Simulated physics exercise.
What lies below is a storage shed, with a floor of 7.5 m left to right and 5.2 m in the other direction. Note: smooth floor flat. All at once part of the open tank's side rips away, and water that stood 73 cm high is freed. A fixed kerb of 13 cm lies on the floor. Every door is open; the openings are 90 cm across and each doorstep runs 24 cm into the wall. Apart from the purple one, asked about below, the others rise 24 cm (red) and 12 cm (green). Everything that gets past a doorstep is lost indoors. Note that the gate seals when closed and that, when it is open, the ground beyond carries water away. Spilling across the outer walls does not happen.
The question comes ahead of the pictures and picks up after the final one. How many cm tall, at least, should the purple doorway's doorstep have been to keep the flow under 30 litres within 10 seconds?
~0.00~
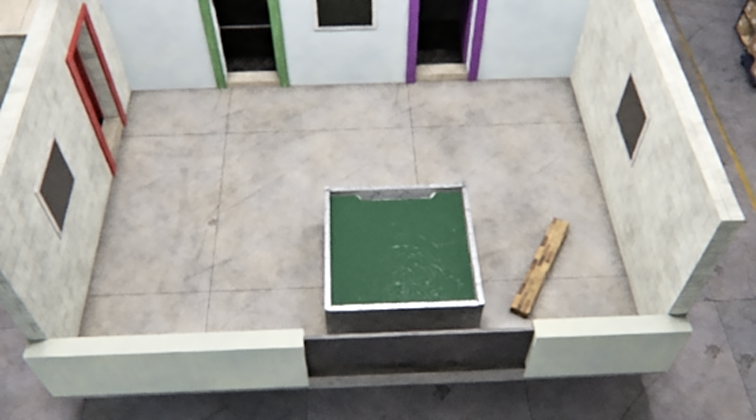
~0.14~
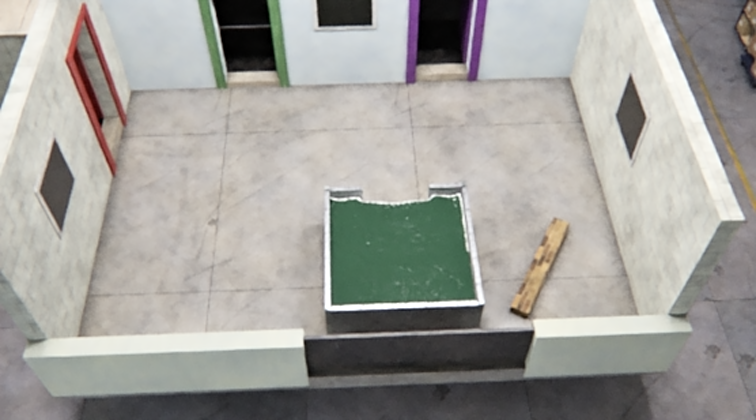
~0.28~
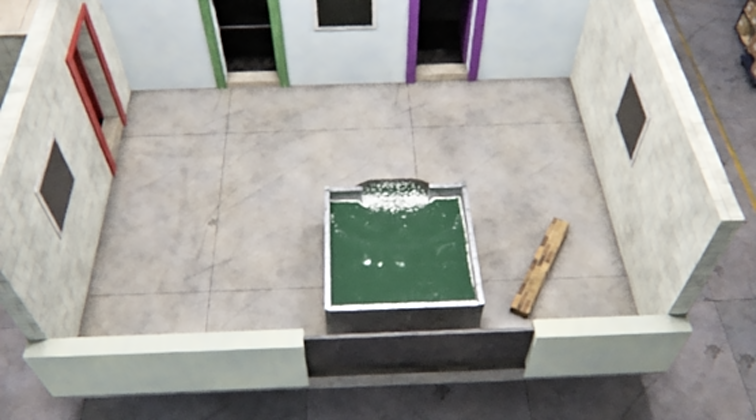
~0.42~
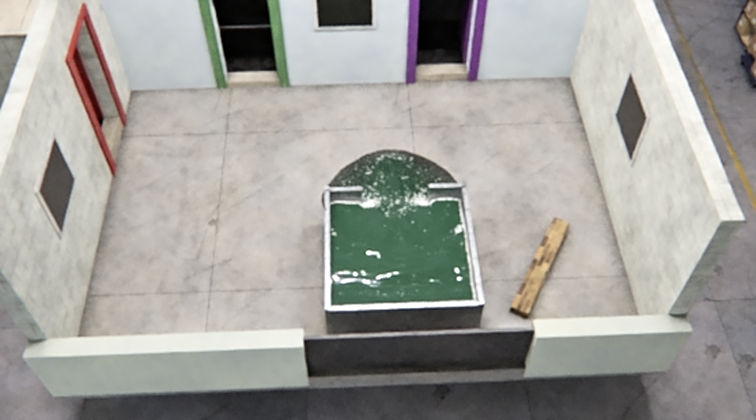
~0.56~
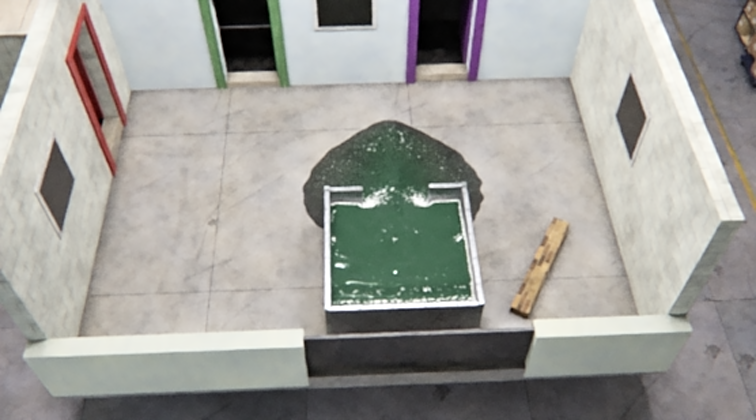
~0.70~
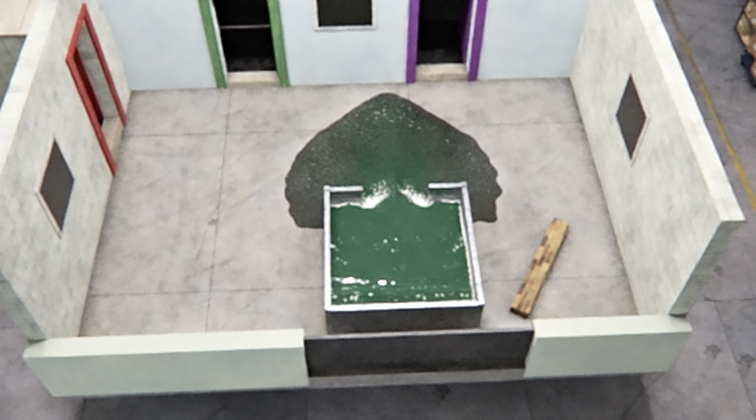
At least about 19 cm.
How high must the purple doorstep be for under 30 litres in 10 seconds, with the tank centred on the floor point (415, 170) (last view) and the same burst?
At least roughly 37 cm high.
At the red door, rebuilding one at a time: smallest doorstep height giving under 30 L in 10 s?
At the red door it takes roughly 9.5 centimetres.
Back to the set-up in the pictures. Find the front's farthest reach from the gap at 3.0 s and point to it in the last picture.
I'd put the front's tip around (131, 96).
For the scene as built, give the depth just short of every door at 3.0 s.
In cm: Red 8, purple 19, green 12.
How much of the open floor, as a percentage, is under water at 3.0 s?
Around 40 per cent of the free floor.
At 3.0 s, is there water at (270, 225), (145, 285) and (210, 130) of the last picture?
Okay, in order that's stayed dry, stayed dry and finally got wet.
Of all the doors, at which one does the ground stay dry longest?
The red door comes last.
After 1.4 s water covers 30 % of the floor, deepest (36 cm) near (397, 214); 26 cm at the purple door, 5 litres in over its 16 cm doorstep.
After 3.0 s water covers 40 % of the floor, deepest (28 cm) near (566, 83); 19 cm at the purple door, 53 litres in over its 16 cm doorstep.
After 10.0 s water covers 95 % of the floor, deepest (13 cm) near (324, 360); 6 cm at the purple door, 58 litres in over its 16 cm doorstep.
At the purple door as built, the water arrived by 1.0 s and peaked near 27 cm at 2.0 s.
With a doorstep of 15.5 cm, 64 litres would have come in within the 10 s; with 21 cm, 18 litres. So under 30 litres takes about 19 cm.
